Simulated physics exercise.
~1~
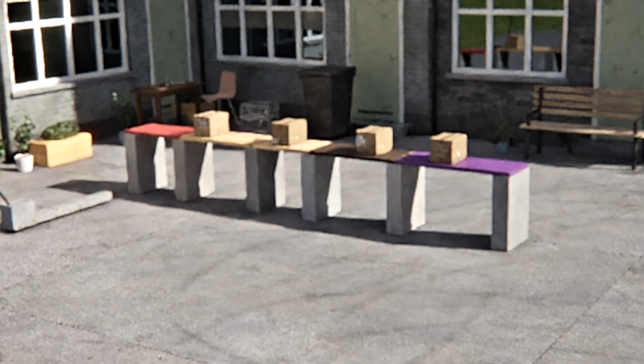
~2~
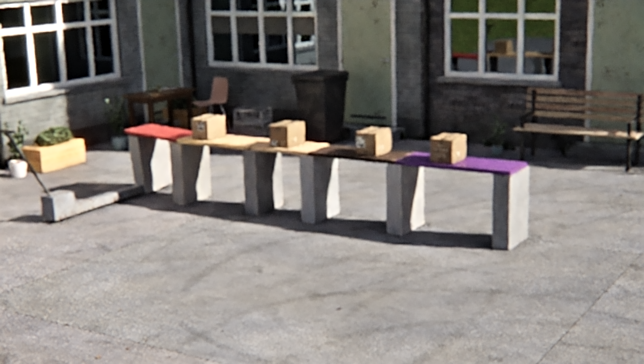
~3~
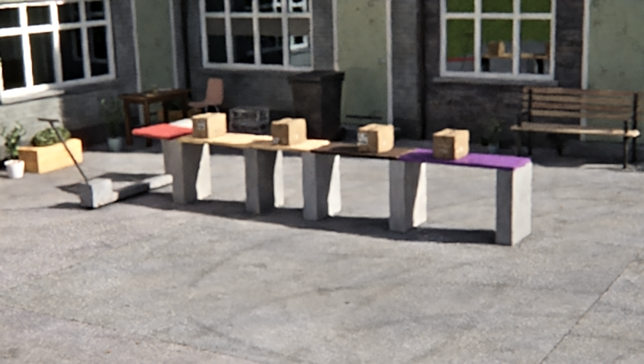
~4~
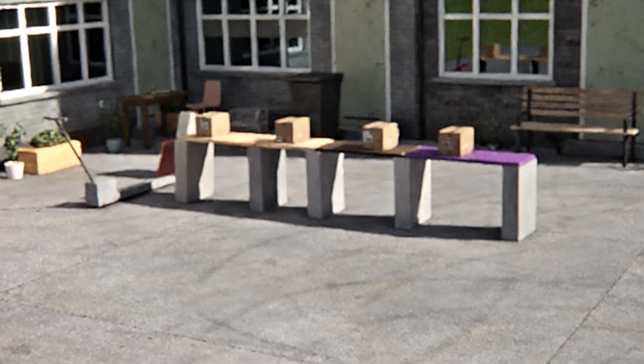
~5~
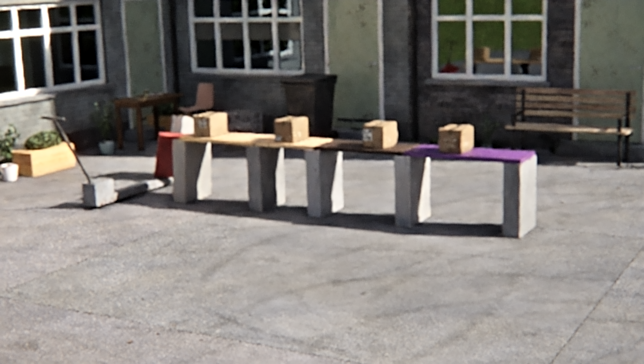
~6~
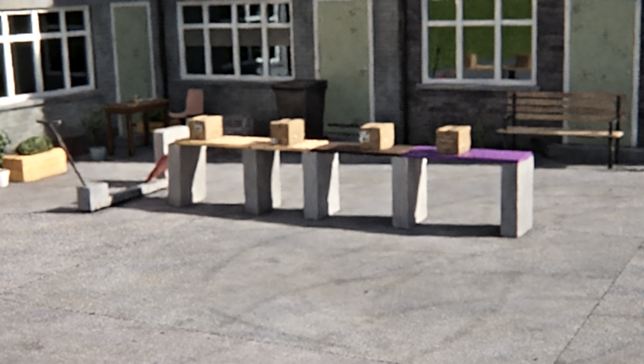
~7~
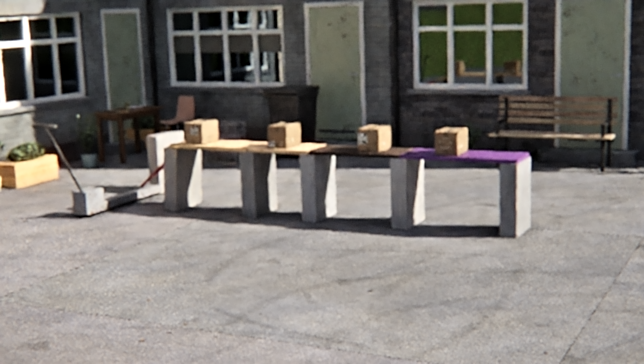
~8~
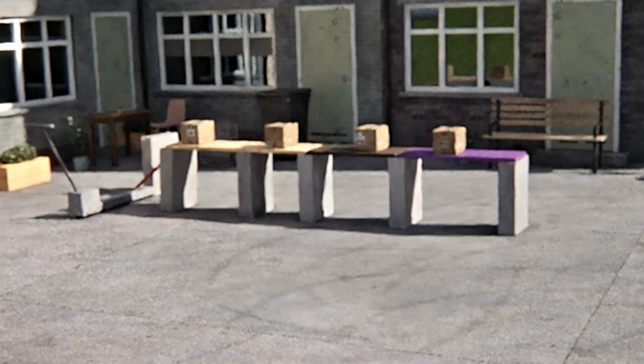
A low jack slid in from the left along the ground and pushed the end upright of a row of grey blocks to the right, and the red board dropped and ended up leaning, while the other boards, cartons and purple end stayed up.
